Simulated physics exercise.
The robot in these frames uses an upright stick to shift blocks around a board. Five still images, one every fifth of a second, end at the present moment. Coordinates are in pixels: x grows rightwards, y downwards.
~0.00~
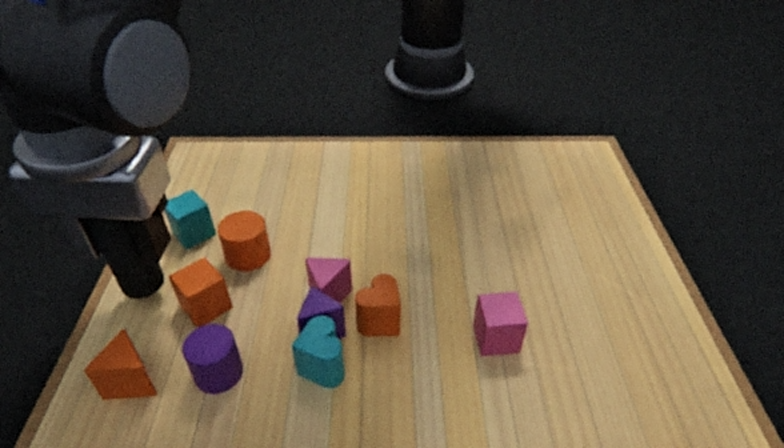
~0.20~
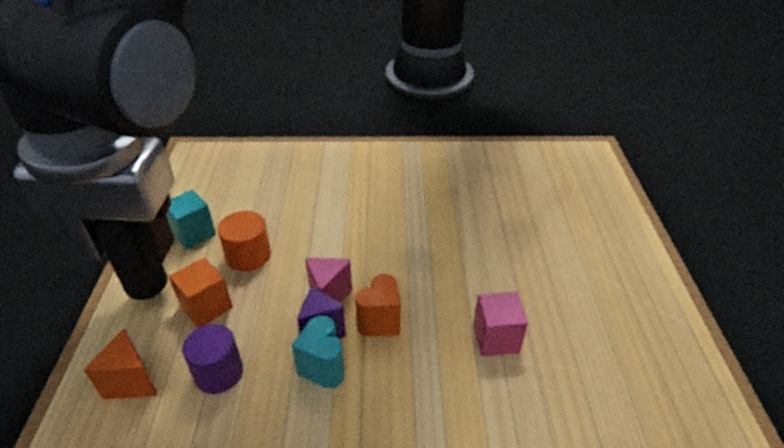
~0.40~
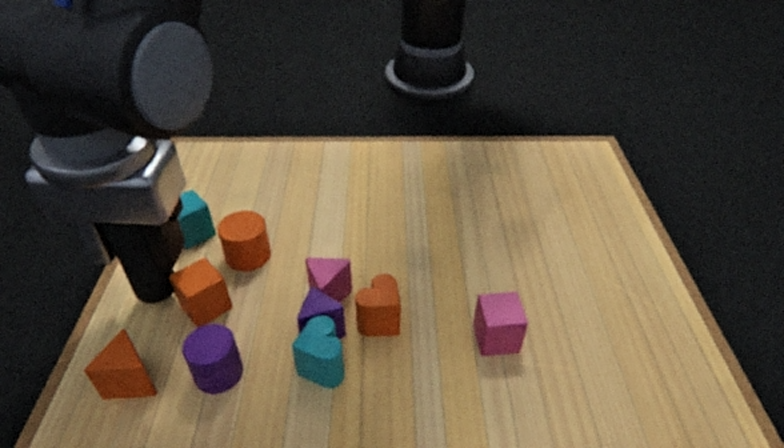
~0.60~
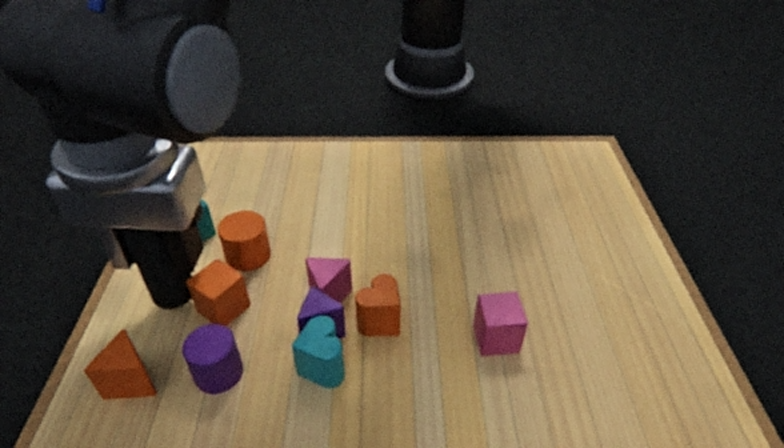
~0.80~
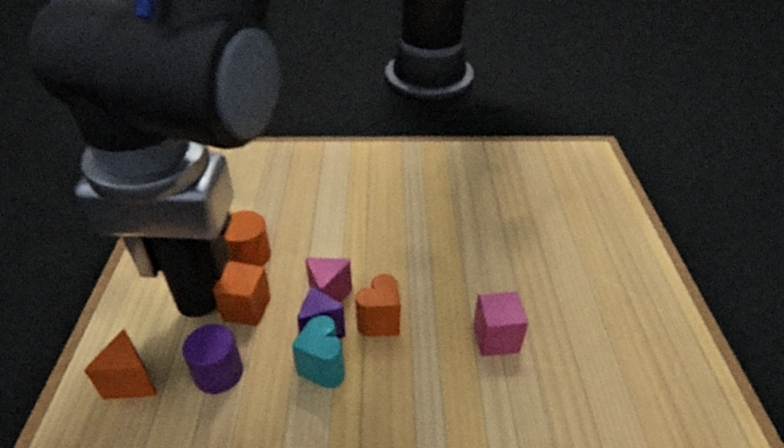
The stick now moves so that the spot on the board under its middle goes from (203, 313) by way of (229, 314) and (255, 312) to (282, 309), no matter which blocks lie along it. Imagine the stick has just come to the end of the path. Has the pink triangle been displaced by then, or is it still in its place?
It will be nudged away from its spot.
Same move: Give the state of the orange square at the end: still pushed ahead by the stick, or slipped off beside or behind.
I believe the orange square keeps its place ahead of the stick.
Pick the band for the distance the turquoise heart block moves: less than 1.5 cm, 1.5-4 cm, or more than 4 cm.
I'd go with under 1.5 cm for this block.
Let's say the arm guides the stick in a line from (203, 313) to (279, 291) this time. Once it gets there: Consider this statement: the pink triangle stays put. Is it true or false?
The claim does not hold.
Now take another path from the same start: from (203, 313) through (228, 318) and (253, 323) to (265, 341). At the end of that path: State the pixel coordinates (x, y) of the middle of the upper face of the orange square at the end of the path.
The middle of the upper face of the orange square will lie at about (284, 273) in the picture.
What follows on the original path. Halfway along, stick (241, 303); orange square (277, 271), turned 30° anticlockwise.
At the end, stick (280, 298); orange square (316, 265), turned 40° anticlockwise; purple triangle unmoved; turquoise heart block unmoved; pink triangle (354, 262).
